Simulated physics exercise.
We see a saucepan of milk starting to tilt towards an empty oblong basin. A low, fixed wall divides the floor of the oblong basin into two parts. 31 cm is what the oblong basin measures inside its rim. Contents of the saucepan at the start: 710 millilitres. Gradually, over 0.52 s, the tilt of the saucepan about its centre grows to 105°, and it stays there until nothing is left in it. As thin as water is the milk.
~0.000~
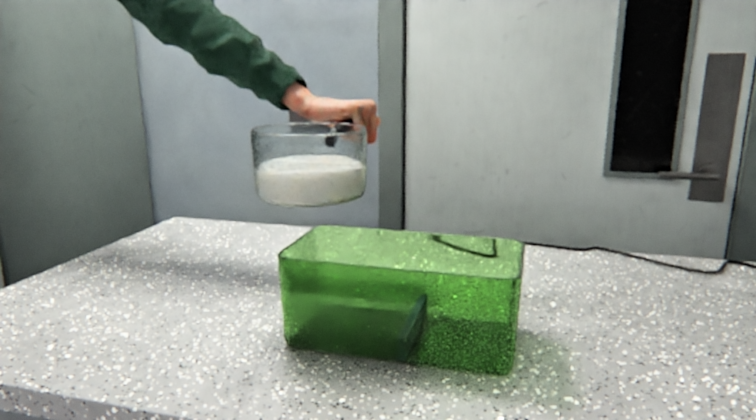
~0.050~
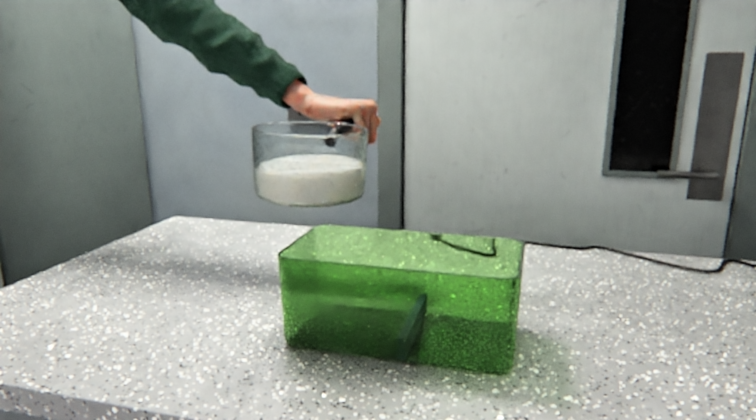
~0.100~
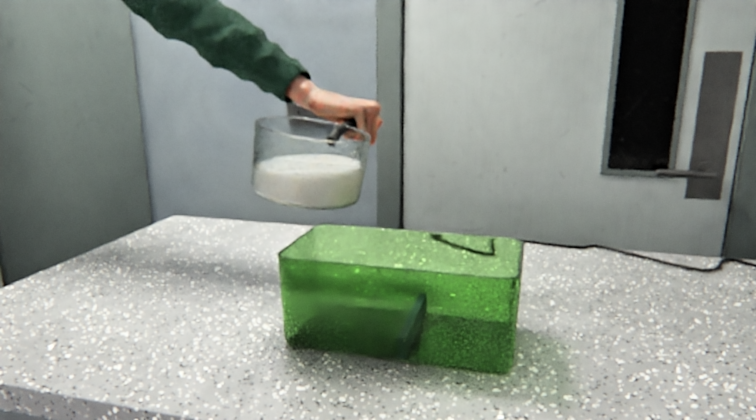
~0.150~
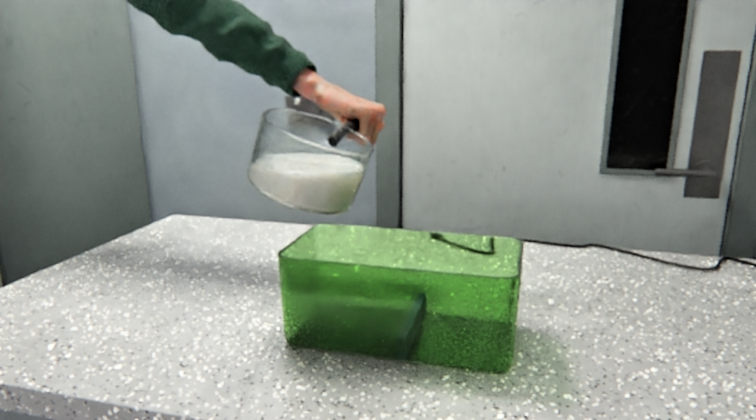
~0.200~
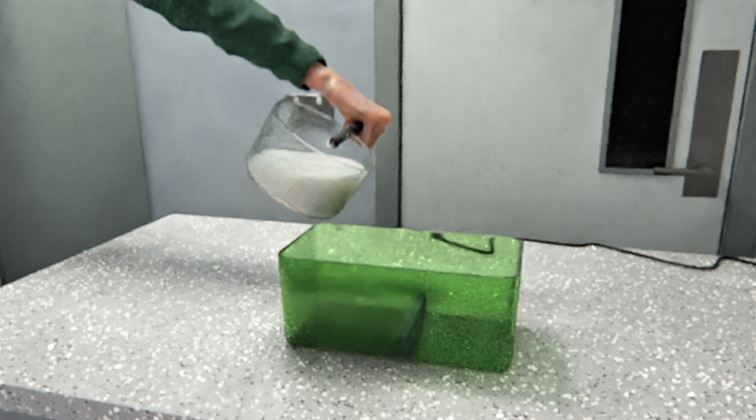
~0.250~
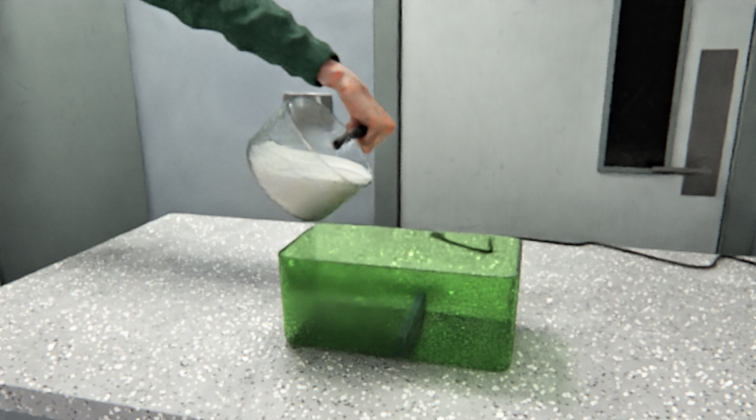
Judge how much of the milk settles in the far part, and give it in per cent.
Some 16 per cent settles in the far part.
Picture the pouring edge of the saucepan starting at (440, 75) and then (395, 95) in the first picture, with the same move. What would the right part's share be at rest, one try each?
70 then 65 %.
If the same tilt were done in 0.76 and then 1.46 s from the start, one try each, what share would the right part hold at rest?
Result: 15 per cent, then 25 per cent.
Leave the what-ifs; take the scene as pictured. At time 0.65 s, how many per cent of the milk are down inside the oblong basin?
Close to 80 in a hundred.
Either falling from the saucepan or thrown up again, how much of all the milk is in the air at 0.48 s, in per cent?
About 28 per cent.
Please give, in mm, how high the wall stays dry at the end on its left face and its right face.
Close to 8 mm left and close to 24 mm right.
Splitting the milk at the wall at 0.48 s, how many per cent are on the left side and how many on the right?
About 42 left, about 0 right.
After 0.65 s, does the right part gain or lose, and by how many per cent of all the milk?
A gain, roughly 10 percent.
Then, 0.48 s in, the tilt is 104° and 30 per cent is still to pour, 41 is left of the wall and 0 right of it.
Then, 0.65 s in, the tilt is 105° and 11 per cent is still to pour, 73 is left of the wall and 7 right of it.
Then, 0.83 s in, the tilt is 105° and 2 per cent is still to pour, 77 is left of the wall and 14 right of it.
Then, 1.02 s in, the tilt is 105° and 0 per cent is still to pour, 78 is left of the wall and 16 right of it.
Finally, 78 per cent lies left of the wall, 16 right of it and 5 outside.
